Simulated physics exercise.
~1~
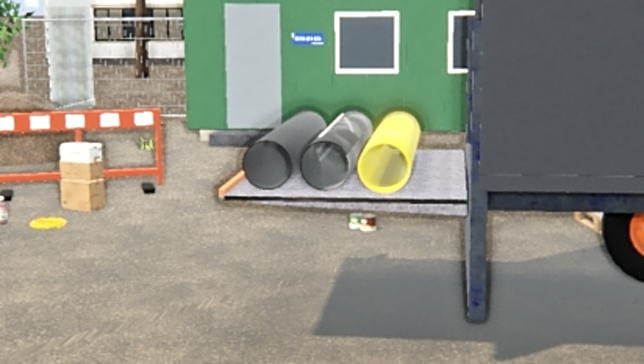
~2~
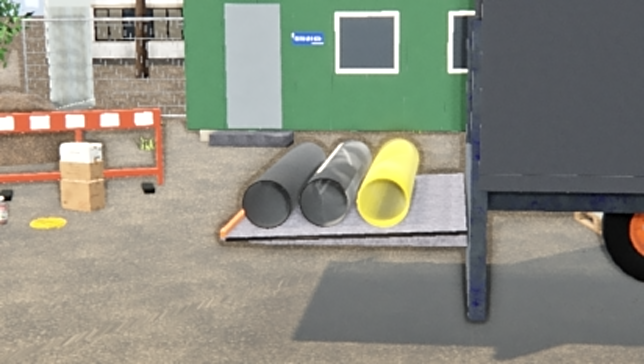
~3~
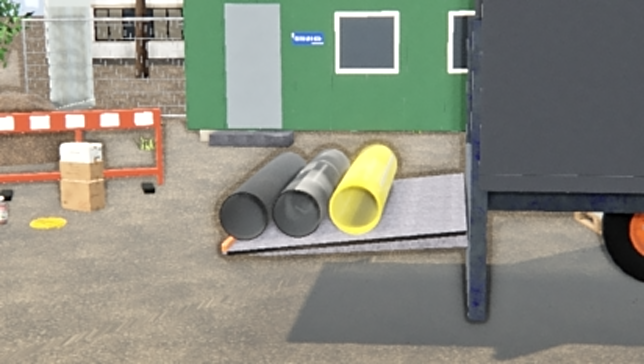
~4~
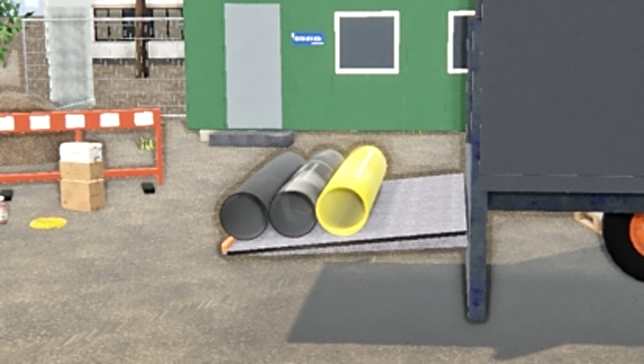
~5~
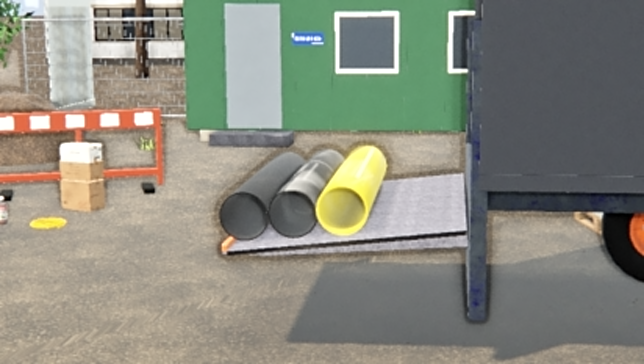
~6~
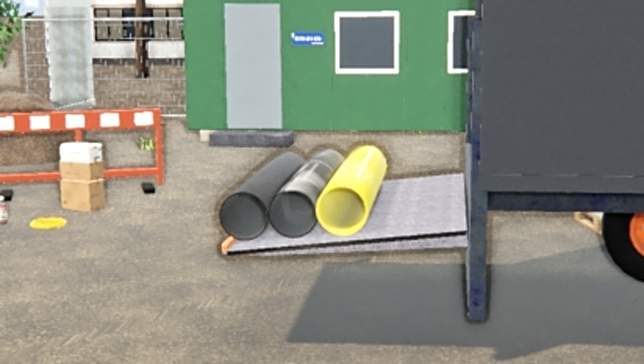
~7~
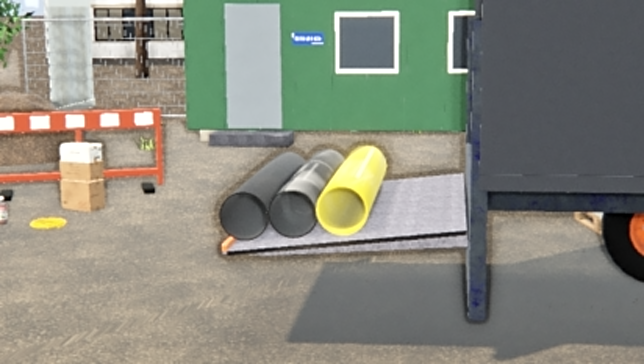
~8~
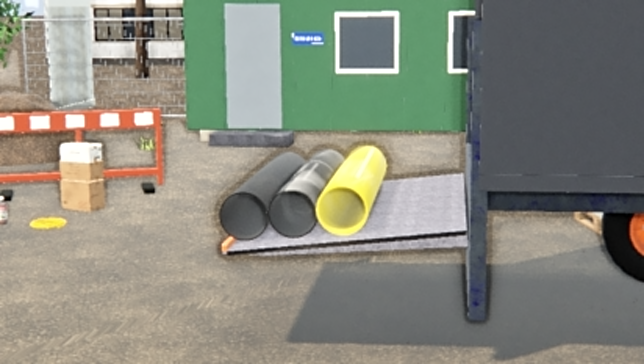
The clip opens on three plastic pipes, two dark and one yellow, lying side by side with their ends towards us on a lift platform at the back of a van body, with a green cabin behind. The platform sinks towards the ground, carrying the pipes down, and tilts towards its left edge. The pipes shift left down the slope, the yellow one rolling after the dark pair. It closes up against the middle pipe and stops. The platform then stays still, and all three pipes rest bunched near the edge stop, still on board.
